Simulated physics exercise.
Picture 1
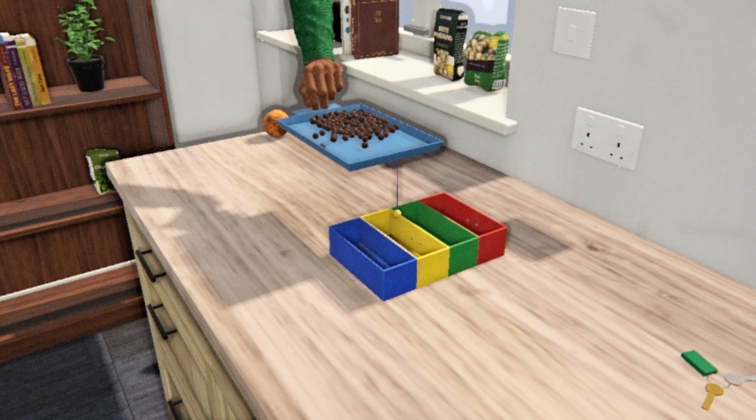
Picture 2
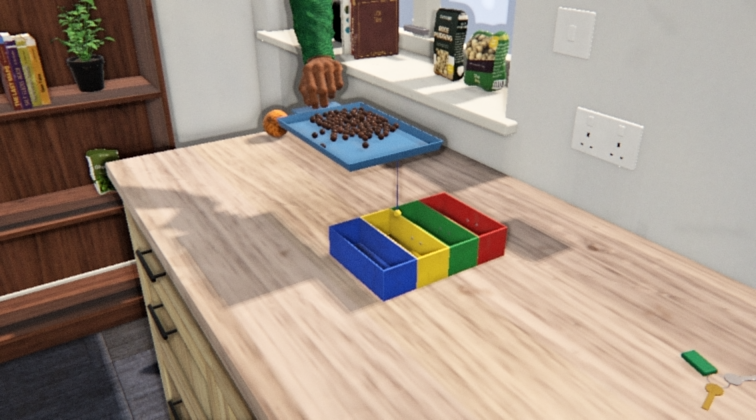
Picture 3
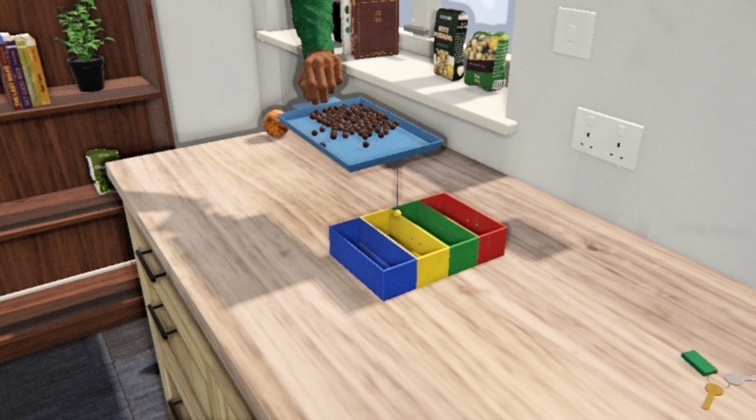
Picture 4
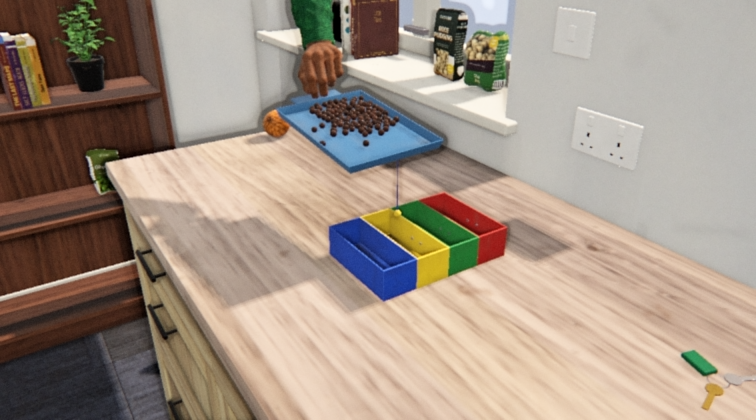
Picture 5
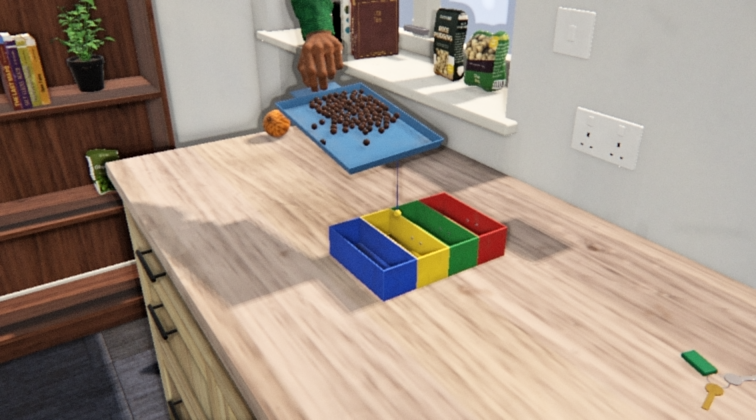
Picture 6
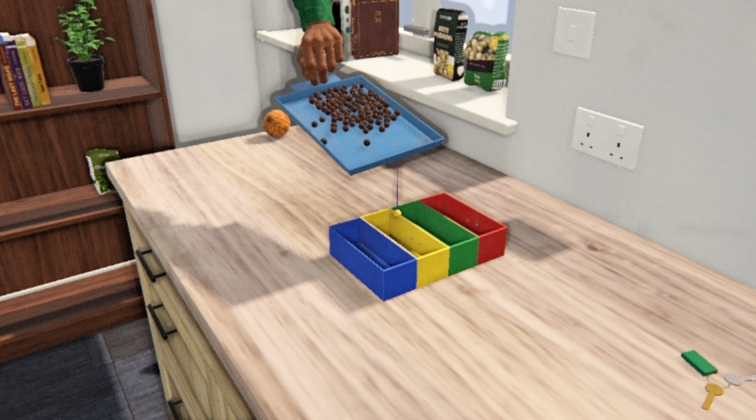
A hand in a green sleeve held a blue tray of chocolate balls above a blue, yellow, green and red box, slowly raising its back end as the balls spread slightly across it.
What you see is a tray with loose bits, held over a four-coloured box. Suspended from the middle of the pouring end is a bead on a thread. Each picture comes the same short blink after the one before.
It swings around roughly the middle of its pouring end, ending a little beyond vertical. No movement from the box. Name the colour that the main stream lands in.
Blue.
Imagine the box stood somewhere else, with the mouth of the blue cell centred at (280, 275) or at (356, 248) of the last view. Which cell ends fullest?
Try 1 - that green cell. Try 2 - the blue one.
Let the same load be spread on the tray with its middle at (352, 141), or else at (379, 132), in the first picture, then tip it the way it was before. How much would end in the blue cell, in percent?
You'd get 70 % the first time and 70 % the second.
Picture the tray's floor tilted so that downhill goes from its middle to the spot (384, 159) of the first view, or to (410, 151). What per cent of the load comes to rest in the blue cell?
The first try gives close to 30 percent; the next gives 0 percent.
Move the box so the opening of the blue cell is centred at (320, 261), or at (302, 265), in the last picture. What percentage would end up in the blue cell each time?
0% for the first placement, 0% for the second.
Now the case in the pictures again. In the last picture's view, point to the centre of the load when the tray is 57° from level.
Somewhere about pixel (368, 174).
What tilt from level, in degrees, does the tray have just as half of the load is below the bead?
That happens at close to 70 degrees.
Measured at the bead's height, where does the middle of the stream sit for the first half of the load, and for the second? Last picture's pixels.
At (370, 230) for the first part, then at (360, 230) for the others.
Soon after the last picture, tray tipped steeply; about half on the tray; about a quarter in the blue cell; a small part in the yellow cell; about a quarter falling or outside the box.
A little later, tray tipped right over; about two thirds in the blue cell; a small part in the yellow cell; about a quarter falling or outside the box.
Later still, tray tipped past a quarter turn; about two thirds in the blue cell; a small part in the yellow cell; about a quarter falling or outside the box.
At rest, tray tipped past a quarter turn; about two thirds in the blue cell; a small part in the yellow cell; none in the green cell; none in the red cell; about a quarter outside the box.
